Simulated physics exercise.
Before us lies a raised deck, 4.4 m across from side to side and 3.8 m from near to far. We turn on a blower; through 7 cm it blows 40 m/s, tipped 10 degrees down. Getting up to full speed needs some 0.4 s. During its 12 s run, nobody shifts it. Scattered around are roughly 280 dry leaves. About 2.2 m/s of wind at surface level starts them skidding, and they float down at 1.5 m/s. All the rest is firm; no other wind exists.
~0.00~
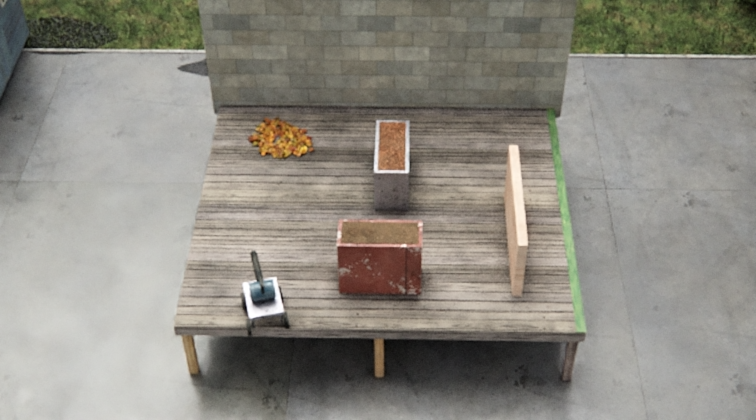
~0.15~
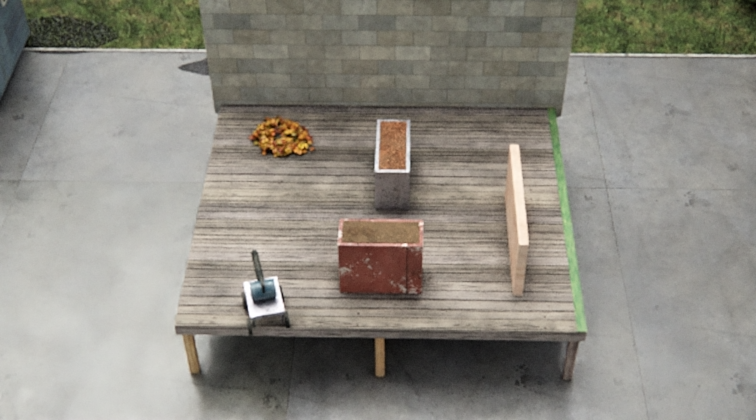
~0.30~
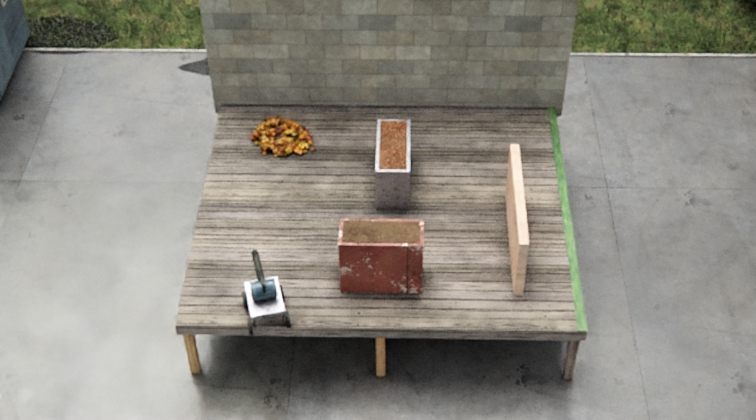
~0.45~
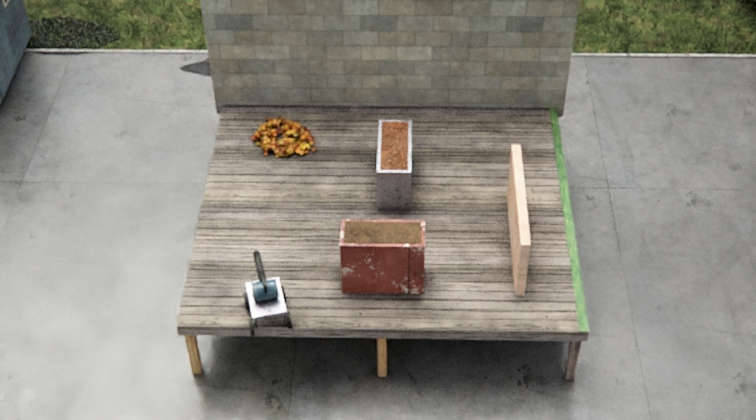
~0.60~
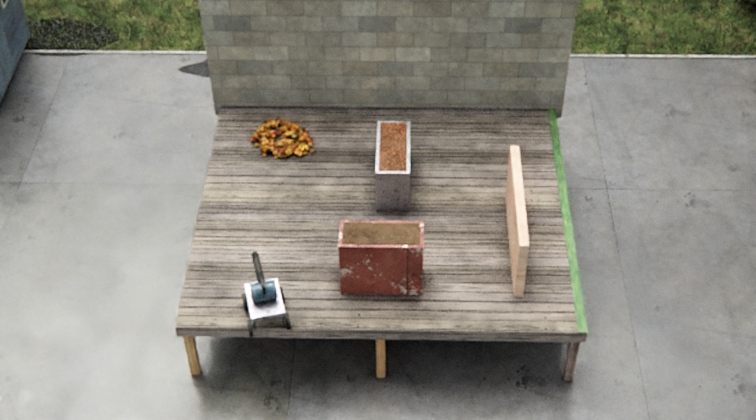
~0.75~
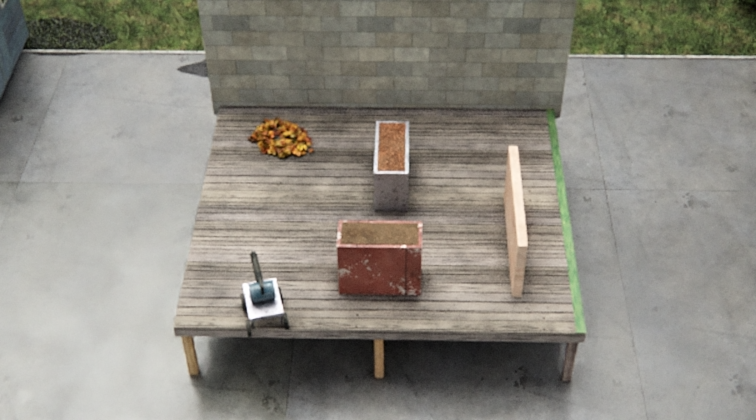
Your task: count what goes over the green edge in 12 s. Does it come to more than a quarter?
No.
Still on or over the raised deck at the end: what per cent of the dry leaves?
About 100 percent of them remain.
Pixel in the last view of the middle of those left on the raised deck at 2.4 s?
Around (299, 108).
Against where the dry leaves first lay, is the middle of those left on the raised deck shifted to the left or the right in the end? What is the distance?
I'd say a right-hand move of around 0.4 m.
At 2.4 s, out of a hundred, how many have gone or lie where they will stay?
Estimate: Close to 30 %.
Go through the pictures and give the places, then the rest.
In the first picture, the middle of the dry leaves is near (283, 139), none has stirred yet and the mouth of the blower is at (254, 253).
In the second picture, the middle of the dry leaves is near (283, 137), none has stirred yet and the green edge is centred on (569, 208).
In the third picture, the middle of the dry leaves is near (284, 137), none has stirred yet, the top of a planter is at (393, 145) and the top of a planter is at (381, 232).
In the fourth picture, the middle of the dry leaves is near (285, 138) and none has stirred yet.
In the fifth picture, the middle of the dry leaves is near (284, 139) and none has stirred yet.
In the sixth picture, the middle of the dry leaves is near (282, 139) and about 5 % have left their places.
After 2.4 s, 0 % are over the green edge; the middle of those still in play is near (299, 108); 27 % have settled or left.
After 3.8 s, 0 % are over the green edge; the middle of those still in play is near (301, 109); 39 % have settled or left.
After 6.6 s, 0 % are over the green edge; the middle of those still in play is near (306, 107); 53 % have settled or left.
After 12.0 s, at the end, 0 % are over the green edge; the middle of those still in play is near (314, 106).
